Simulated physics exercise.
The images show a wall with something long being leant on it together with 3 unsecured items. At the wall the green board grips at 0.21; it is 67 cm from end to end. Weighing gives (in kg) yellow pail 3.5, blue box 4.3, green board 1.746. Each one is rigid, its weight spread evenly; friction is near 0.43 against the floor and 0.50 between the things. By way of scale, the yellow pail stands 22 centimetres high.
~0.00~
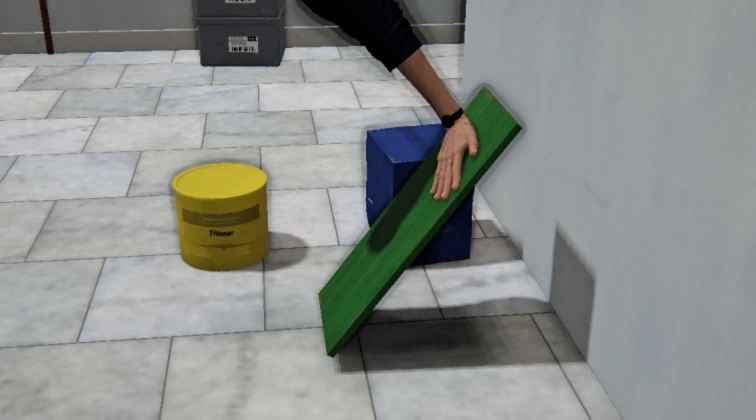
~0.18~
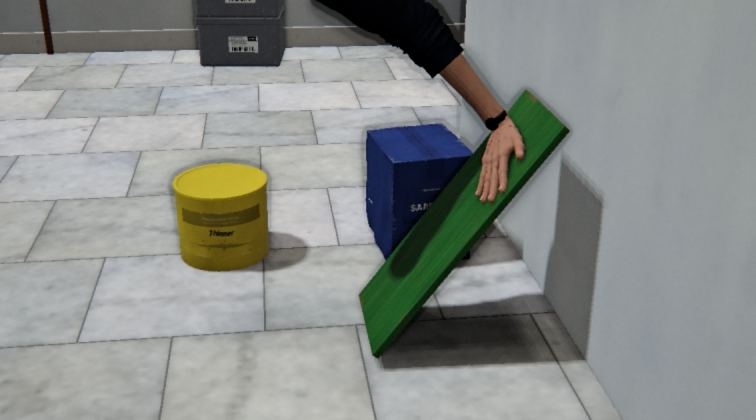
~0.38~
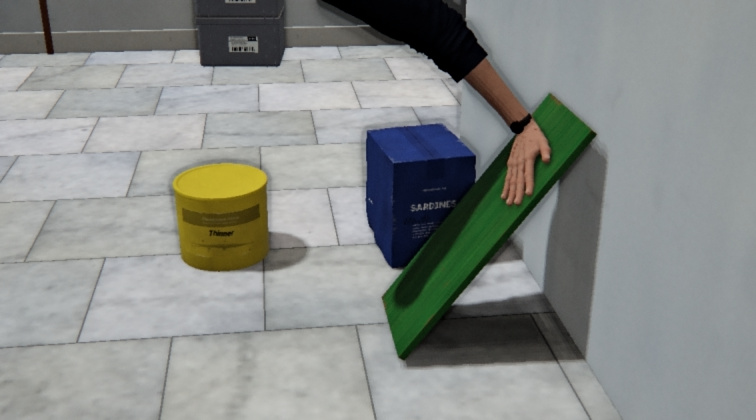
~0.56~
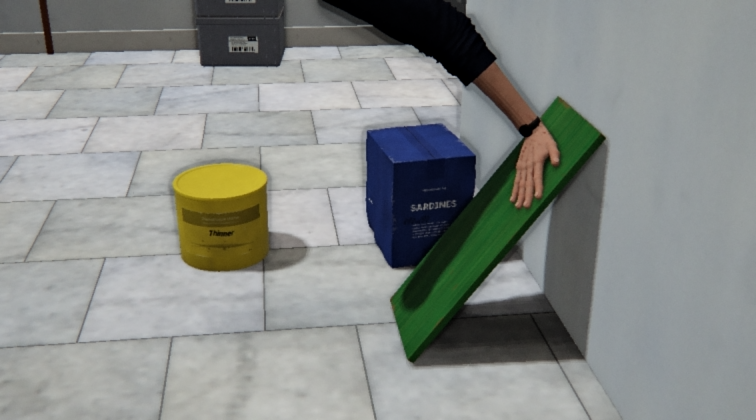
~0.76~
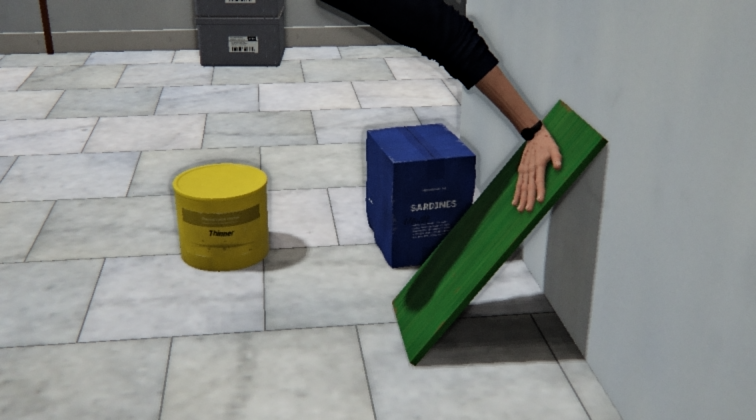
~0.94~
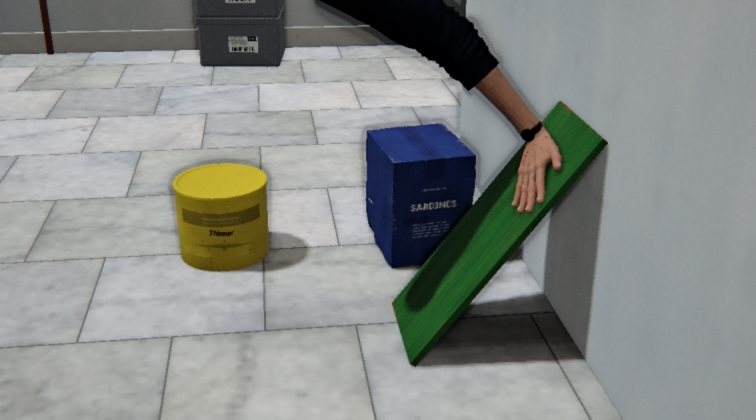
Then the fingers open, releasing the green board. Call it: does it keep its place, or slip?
It keeps its place.
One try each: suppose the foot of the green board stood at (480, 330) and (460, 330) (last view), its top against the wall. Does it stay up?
Try one: It stays put; try two: It stays put.
Around 1.04 s, nothing moves.
Around 1.44 s, green board resting near (489, 231).
Finally (2.2 s), all 3 still in place (within 10 cm). Final places as that camera would see them, green board near (489, 231). The board holds.
